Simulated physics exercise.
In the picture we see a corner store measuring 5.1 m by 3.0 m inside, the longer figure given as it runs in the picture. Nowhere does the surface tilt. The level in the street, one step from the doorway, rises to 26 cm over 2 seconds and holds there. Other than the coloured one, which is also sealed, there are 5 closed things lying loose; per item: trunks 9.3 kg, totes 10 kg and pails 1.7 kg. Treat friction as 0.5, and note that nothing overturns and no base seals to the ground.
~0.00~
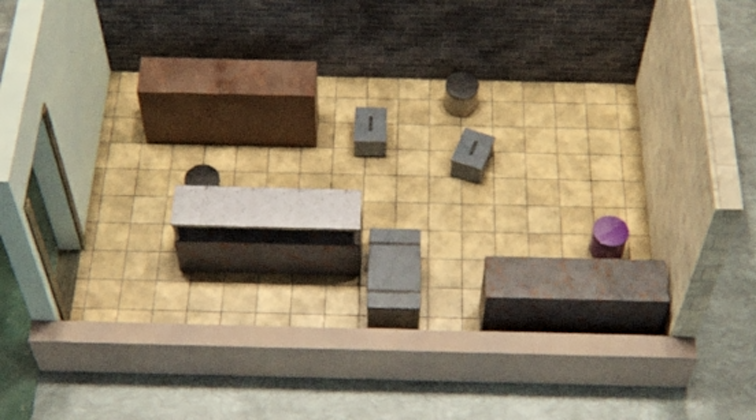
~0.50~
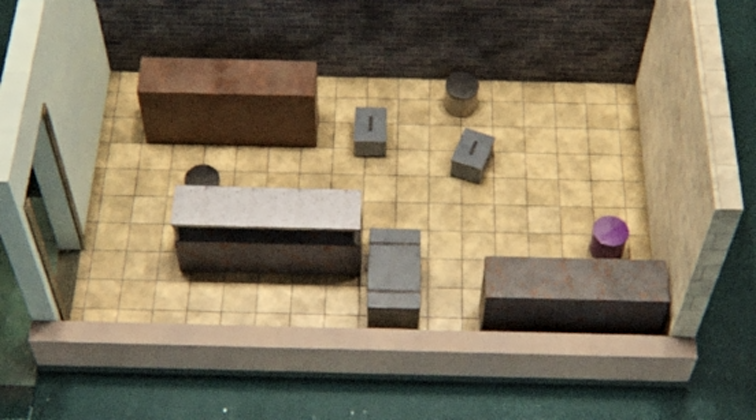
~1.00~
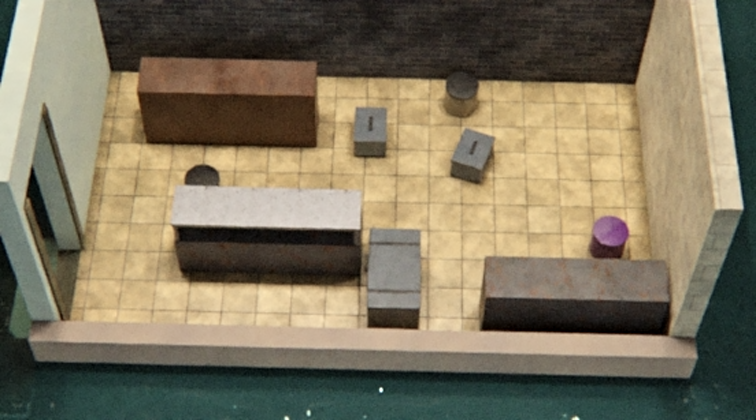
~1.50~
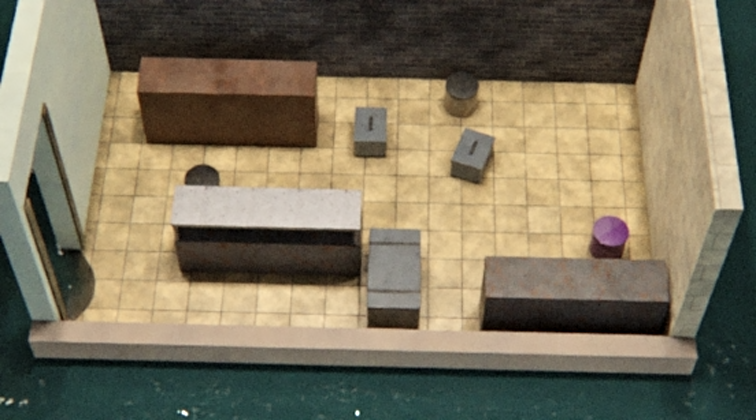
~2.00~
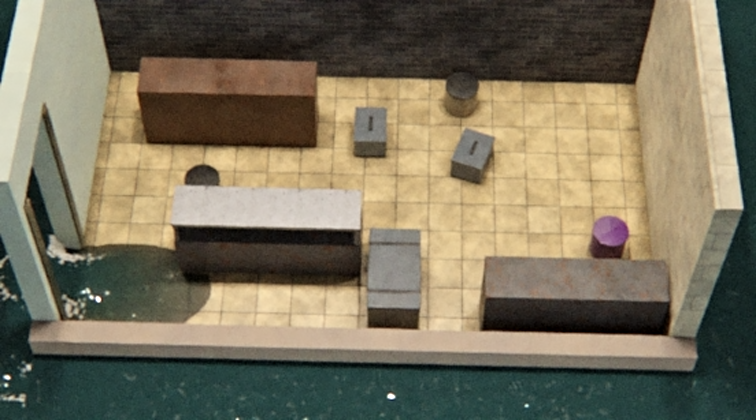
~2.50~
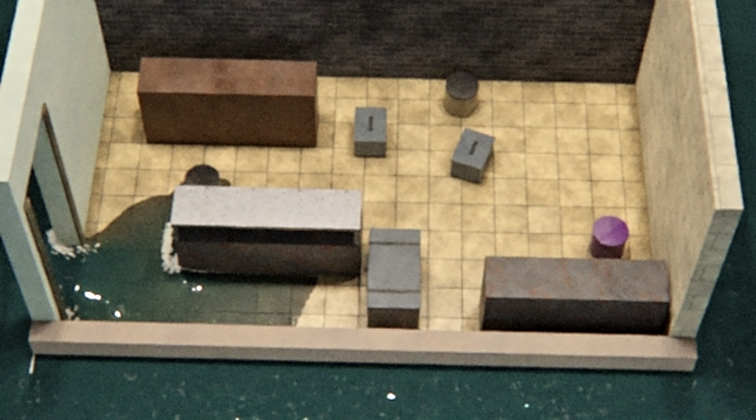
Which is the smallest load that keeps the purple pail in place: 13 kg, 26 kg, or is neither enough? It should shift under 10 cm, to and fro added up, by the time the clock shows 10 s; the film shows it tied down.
The light option passes.
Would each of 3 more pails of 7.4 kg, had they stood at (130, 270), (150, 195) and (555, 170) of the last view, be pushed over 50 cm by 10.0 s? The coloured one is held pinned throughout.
First: Beyond the limit; second: Inside the limit; third: Beyond the limit.
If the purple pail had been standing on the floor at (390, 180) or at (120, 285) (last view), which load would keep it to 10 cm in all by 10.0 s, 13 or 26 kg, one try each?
Taking them in turn, the lighter mass keeps it, and neither mass keeps it.
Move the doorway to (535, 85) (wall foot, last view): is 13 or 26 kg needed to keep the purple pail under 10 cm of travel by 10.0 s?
Well, then the greater option is needed.
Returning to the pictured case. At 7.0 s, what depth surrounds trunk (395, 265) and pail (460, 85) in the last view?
Close to 9 and 2 centimetres.
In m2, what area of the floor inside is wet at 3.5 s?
The covered patch comes to about 5.0 m2.
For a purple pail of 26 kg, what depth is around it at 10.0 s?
Close to 11 cm deep.
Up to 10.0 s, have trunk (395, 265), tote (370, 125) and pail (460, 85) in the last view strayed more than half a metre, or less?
Respectively: Exceeded, not exceeded, exceeded.
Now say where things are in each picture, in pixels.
The first frame shows the purple pail at (611, 231) rests on the ground; water covers 0.0 m2; 0 of 6 have shifted.
The second frame shows the purple pail at (611, 231) rests on the ground; water covers 0.0 m2; 0 of 6 have shifted.
The third frame shows the purple pail at (611, 231), on the bottom; 0.0 m2 under water; 0 of 6 have shifted.
The fourth frame shows the purple pail at (611, 231), on the bottom; water covers 0.1 m2; 0 of 6 have shifted.
The fifth frame shows the purple pail at (611, 231) rests on the ground; 0.8 m2 under water; 0 of 6 have shifted.
The sixth frame shows the purple pail at (611, 231) rests on the ground; water covers 2.2 m2; 0 of 6 have shifted.
After 3.5 s the purple pail would be 0 cm from its start with 13 kg and 0 cm from its start with 26 kg; 0 cm of water round it then.
After 4.5 s the purple pail would be 0 cm from its start with 13 kg and 0 cm from its start with 26 kg; 1 cm of water round it then.
After 7.0 s the purple pail would be 0 cm from its start with 13 kg and 0 cm from its start with 26 kg; 6 cm of water round it then.
After 10.0 s the purple pail would be 0 cm from its start with 13 kg and 0 cm from its start with 26 kg; 11 cm of water round it then.
